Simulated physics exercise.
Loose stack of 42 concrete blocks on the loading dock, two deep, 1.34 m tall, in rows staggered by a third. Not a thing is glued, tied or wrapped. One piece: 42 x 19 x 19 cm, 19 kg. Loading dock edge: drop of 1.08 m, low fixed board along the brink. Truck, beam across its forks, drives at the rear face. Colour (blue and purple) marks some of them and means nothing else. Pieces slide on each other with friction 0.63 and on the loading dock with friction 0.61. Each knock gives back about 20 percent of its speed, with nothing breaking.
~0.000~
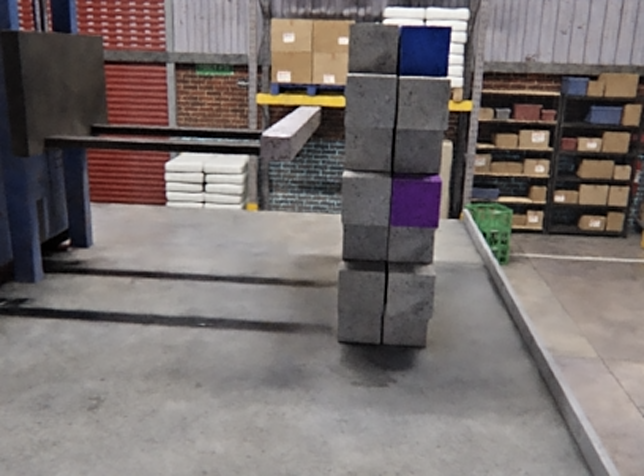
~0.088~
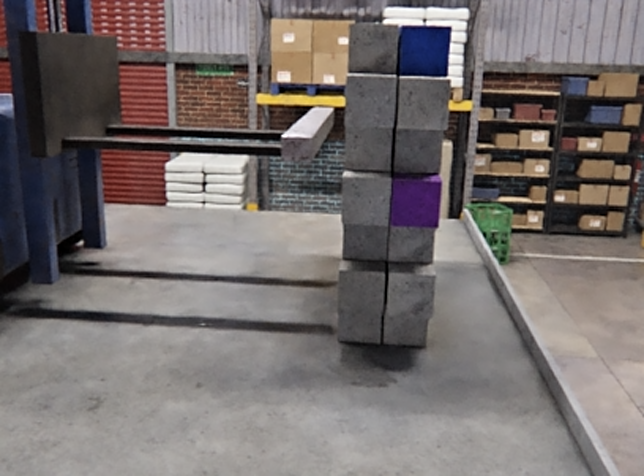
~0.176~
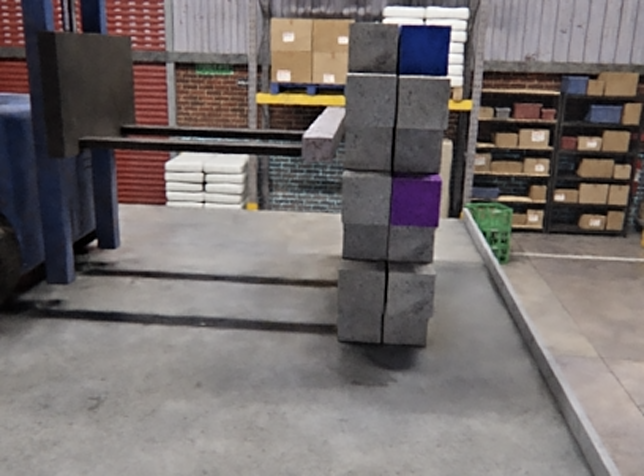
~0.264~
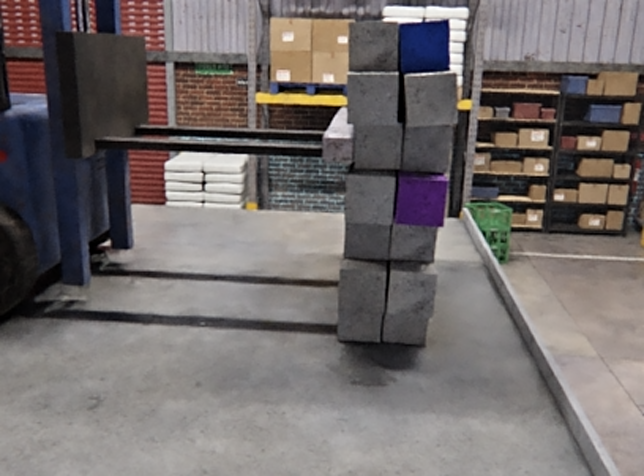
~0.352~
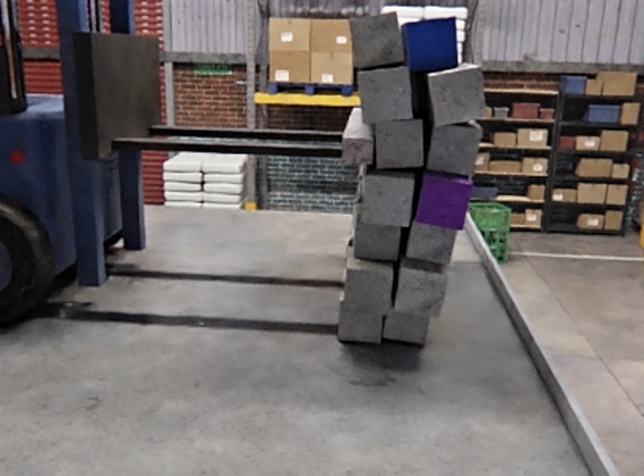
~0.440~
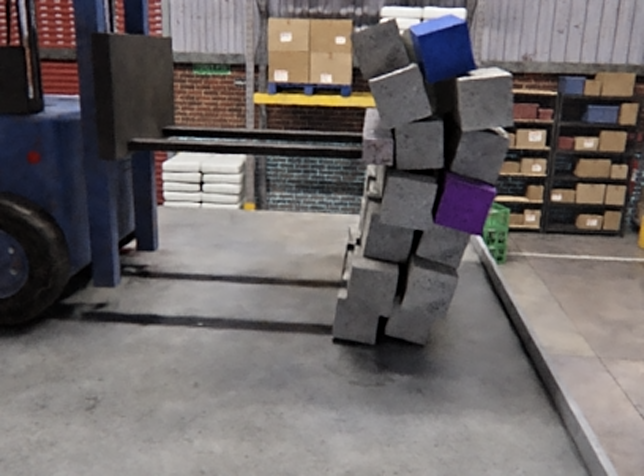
A blue forklift driving right, pushing a beam on its forks into a stack of concrete blocks, shifting and tilting them rightward.
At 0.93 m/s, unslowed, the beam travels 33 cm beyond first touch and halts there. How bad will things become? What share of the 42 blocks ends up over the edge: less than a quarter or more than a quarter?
Upwards of a quarter.
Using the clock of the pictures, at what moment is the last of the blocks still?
Somewhere close to 3.0 s.
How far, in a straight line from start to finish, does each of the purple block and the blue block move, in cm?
Approx. distance from start in cm - purple 220, blue 270.
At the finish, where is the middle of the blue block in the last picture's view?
About (624, 456).
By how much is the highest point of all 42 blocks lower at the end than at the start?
Lower by close to 60 cm.
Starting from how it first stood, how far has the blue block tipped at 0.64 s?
40°.
By 0.64 s, none of the 42 blocks over the edge, 41 disturbed; blue block tilted 37°, 13 cm lower; purple block tilted 37°, 9 cm lower.
By 1.02 s, 7 of the 42 blocks over the edge; purple block on its side; blue block tilted 57°, 70 cm lower.
By 1.74 s, 18 of the 42 blocks over the edge; purple block upside down; blue block on its side.
When it is over (3.4 s), 20 of the 42 blocks over the edge; purple block upside down; blue block on its side. That is 48 per cent. In pixels of the last frame, middles, blue block near (623, 456).
